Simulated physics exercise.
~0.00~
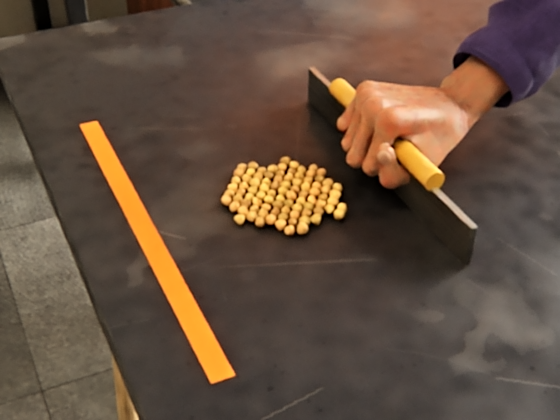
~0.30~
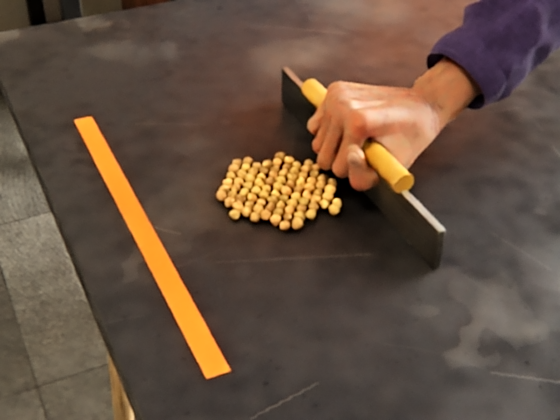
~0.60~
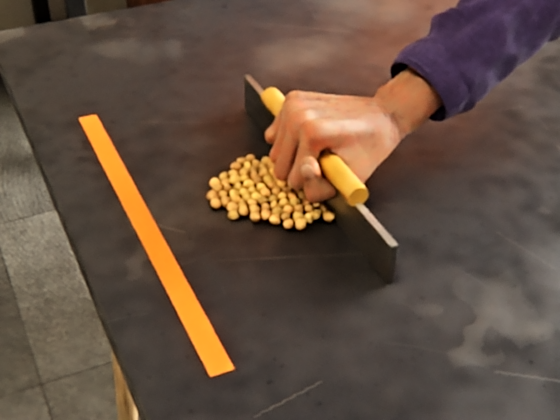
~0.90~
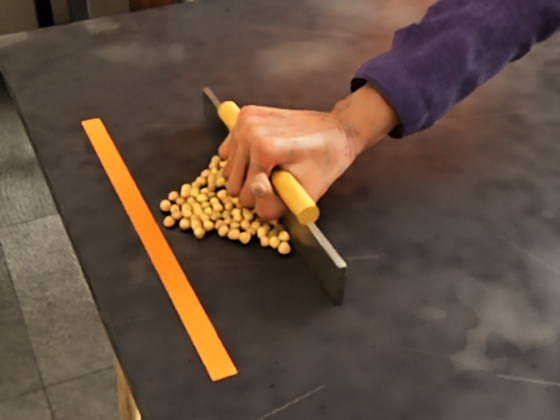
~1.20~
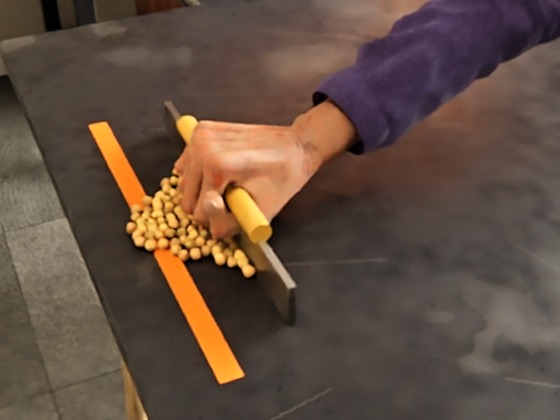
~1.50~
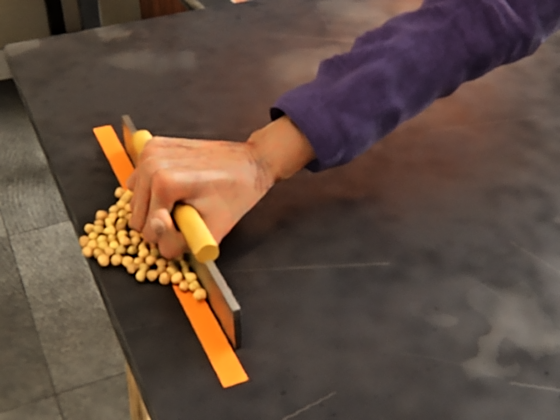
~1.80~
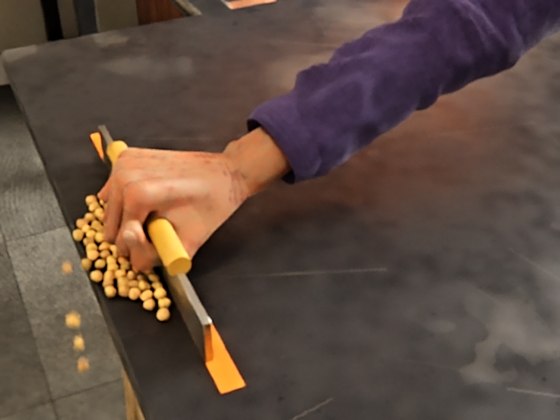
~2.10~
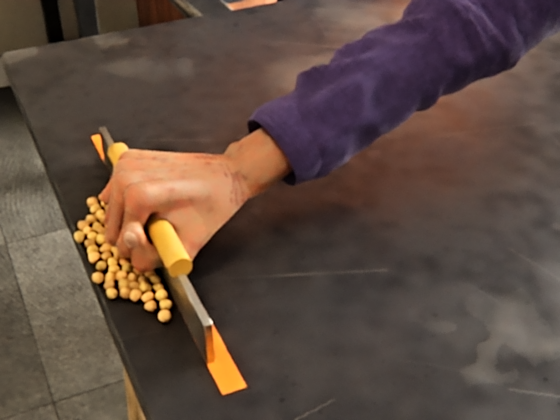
A hand in a purple sleeve grips the yellow handle of a long, flat scraper on a dark table, with a cluster of small, round, tan bits to its left and a strip of orange tape beyond. The scraper slides left and meets the bits. It pushes them along in a bunched heap, and they spread across the tape toward the table's left edge. As the blade reaches the tape, a few bits drop off the edge. The scraper then stops over the tape, with most of the heap still resting on the table beside the edge.
